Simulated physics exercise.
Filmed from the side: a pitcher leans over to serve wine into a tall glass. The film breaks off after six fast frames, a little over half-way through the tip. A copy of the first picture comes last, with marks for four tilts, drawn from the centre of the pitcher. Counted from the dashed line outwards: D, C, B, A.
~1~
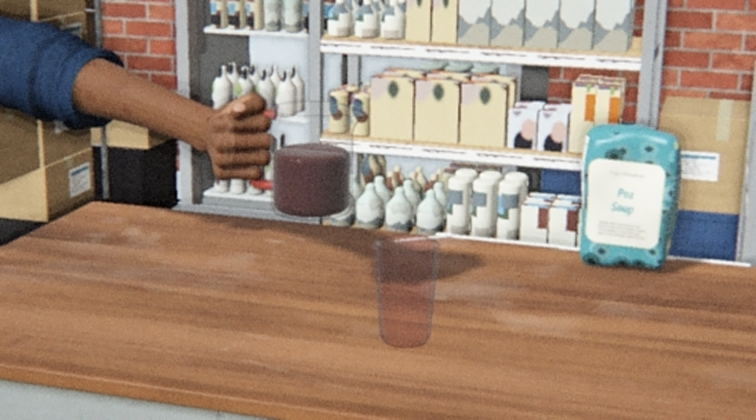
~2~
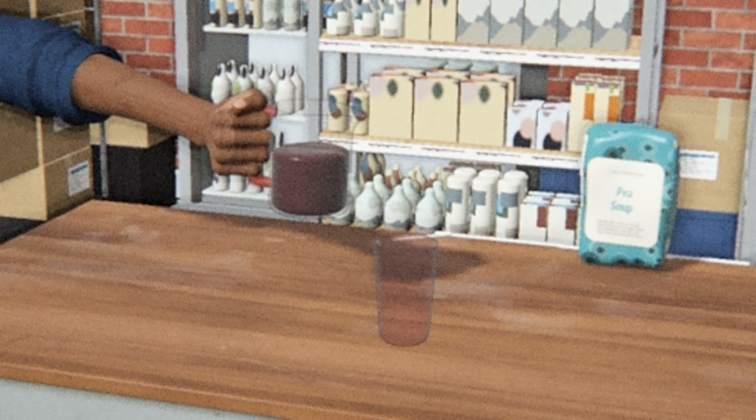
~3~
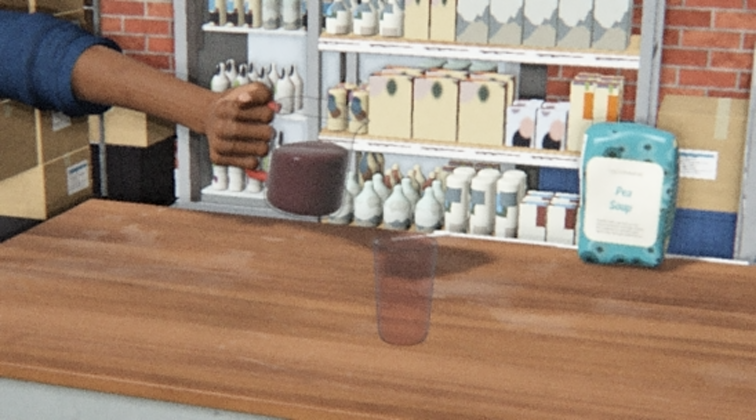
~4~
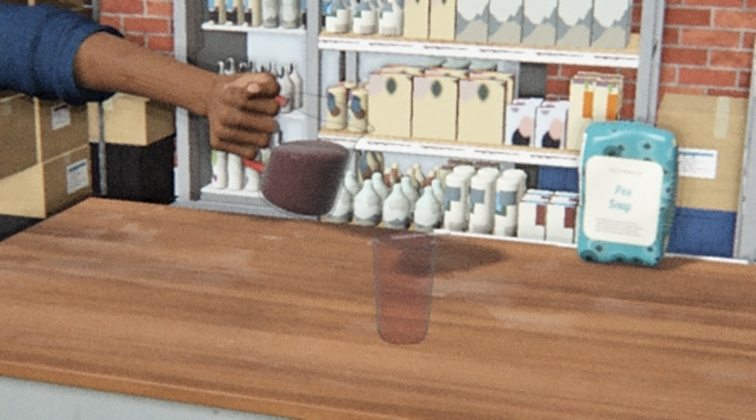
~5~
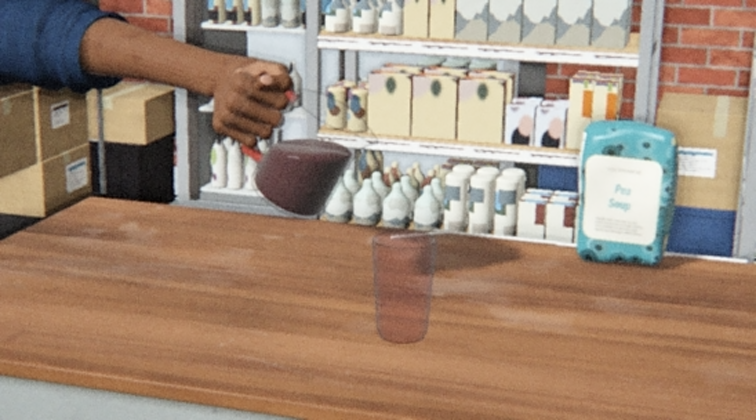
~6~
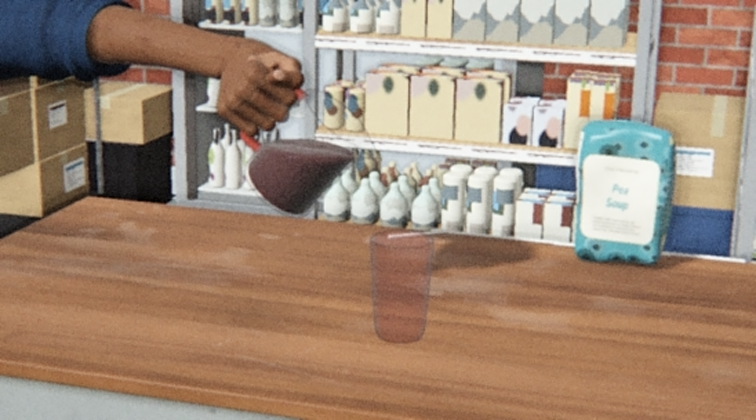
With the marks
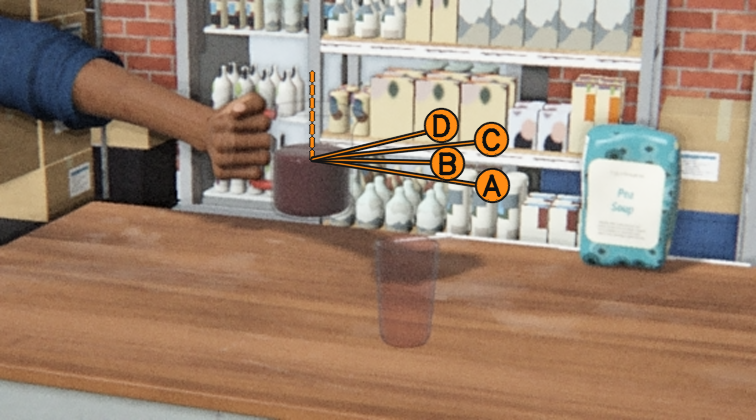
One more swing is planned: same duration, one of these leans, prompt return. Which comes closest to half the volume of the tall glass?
It is D.
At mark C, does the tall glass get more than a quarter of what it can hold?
Yes, it does.
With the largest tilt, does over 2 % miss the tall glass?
Yes, it does.
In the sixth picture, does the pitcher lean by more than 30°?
Yes, it does.
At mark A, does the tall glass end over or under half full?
Over.
In orange, A at (475, 184); B at (430, 162); C at (474, 142); D at (425, 132).
If A is chosen, the tall glass ends with about 89 % of what it can hold; 12 % of the wine is spilt.
If B is chosen, the tall glass ends with about 84 % of what it can hold; 3 % of the wine is spilt.
If C is chosen, the tall glass ends with about 68 % of what it can hold.
If D is chosen, the tall glass ends with about 52 % of what it can hold.
